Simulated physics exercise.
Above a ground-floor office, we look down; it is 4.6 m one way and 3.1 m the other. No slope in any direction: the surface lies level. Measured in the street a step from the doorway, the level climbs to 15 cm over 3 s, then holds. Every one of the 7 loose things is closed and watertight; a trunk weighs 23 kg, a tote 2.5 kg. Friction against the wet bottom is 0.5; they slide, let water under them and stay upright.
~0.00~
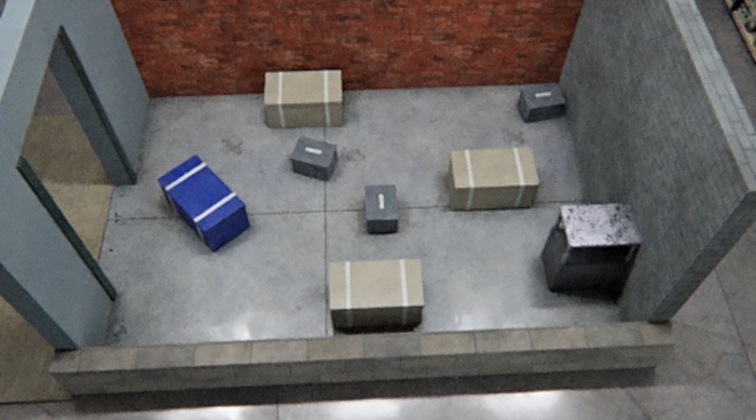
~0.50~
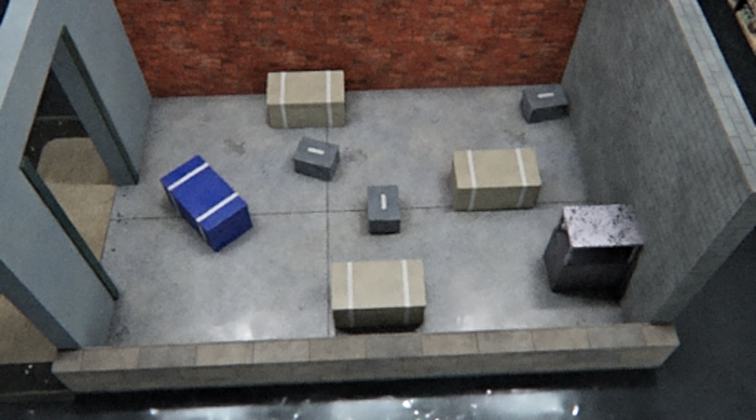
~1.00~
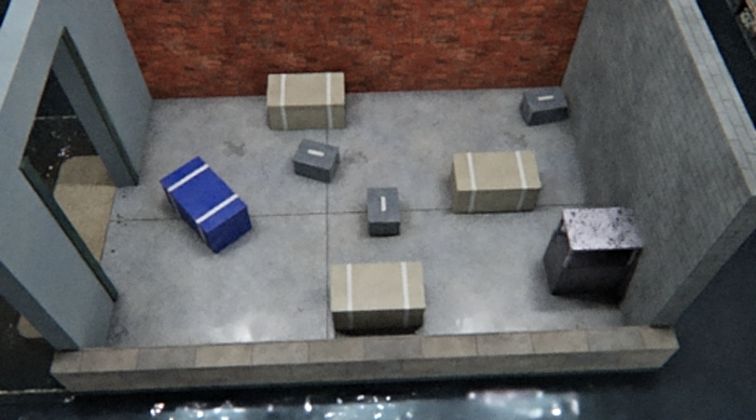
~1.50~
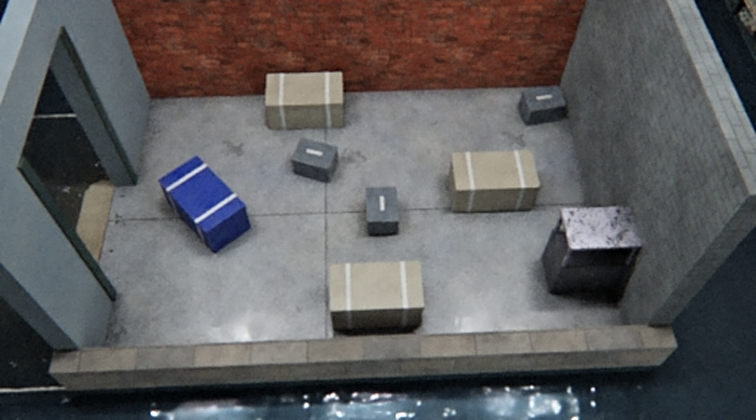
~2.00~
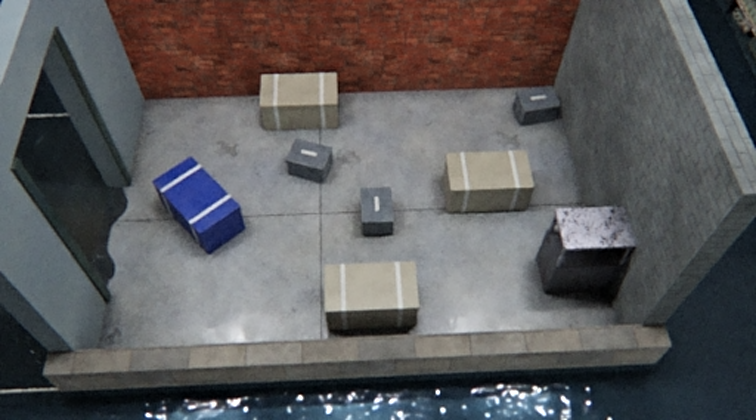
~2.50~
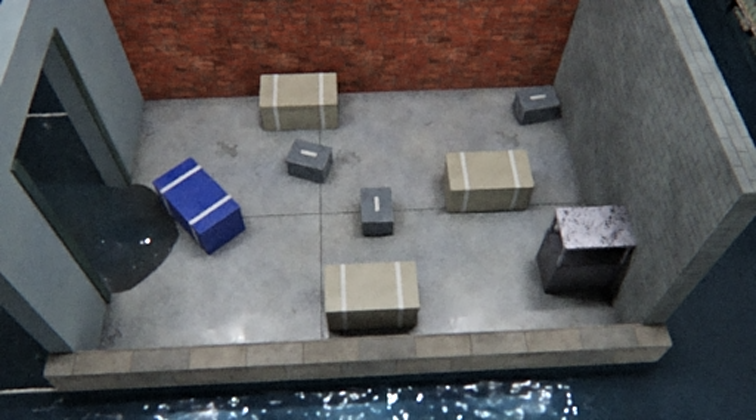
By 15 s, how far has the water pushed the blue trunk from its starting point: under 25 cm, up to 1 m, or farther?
The water has pushed it farther than 1 m.
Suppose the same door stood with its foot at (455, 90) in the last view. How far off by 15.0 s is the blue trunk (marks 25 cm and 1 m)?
Blue trunk: Small shift.
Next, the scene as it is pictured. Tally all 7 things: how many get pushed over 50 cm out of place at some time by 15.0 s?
I make it 6.
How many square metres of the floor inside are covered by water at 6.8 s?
My estimate is roughly 10.5 m2.
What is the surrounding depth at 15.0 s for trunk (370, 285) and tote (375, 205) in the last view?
Close to 11 and 9 centimetres.
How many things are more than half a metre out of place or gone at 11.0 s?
It comes to 4.
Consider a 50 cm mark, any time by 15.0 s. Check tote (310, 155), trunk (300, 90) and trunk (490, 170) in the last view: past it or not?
Well, in sequence it's farther, smaller, farther.
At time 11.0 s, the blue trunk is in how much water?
Roughly 6 cm deep.
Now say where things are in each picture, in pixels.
The first frame shows the blue trunk at (200, 191) rests on the ground; water covers 0.0 m2; 0 of 7 have shifted.
The second frame shows the blue trunk at (203, 192), on the bottom; water covers 0.0 m2; 0 of 7 have shifted.
The third frame shows the blue trunk at (203, 193), on the bottom; water covers 0.0 m2; 0 of 7 have shifted.
The fourth frame shows the blue trunk at (201, 192), on the bottom; water covers 0.0 m2; 0 of 7 have shifted.
The fifth frame shows the blue trunk at (195, 193), on the bottom; 0.0 m2 under water; 0 of 7 have shifted.
The sixth frame shows the blue trunk at (195, 194), on the bottom; 0.5 m2 under water; 0 of 7 have shifted.
After 3.5 s the blue trunk is near (206, 189), 0.1 m from its start, aground; 0 afloat.
After 6.8 s the blue trunk is near (284, 162), 0.9 m from its start, aground; 0 afloat.
After 11.0 s the blue trunk is near (371, 144), 1.8 m from its start, afloat; 5 afloat.
After 15.0 s the blue trunk is near (449, 117), 2.6 m from its start, afloat; 7 afloat.
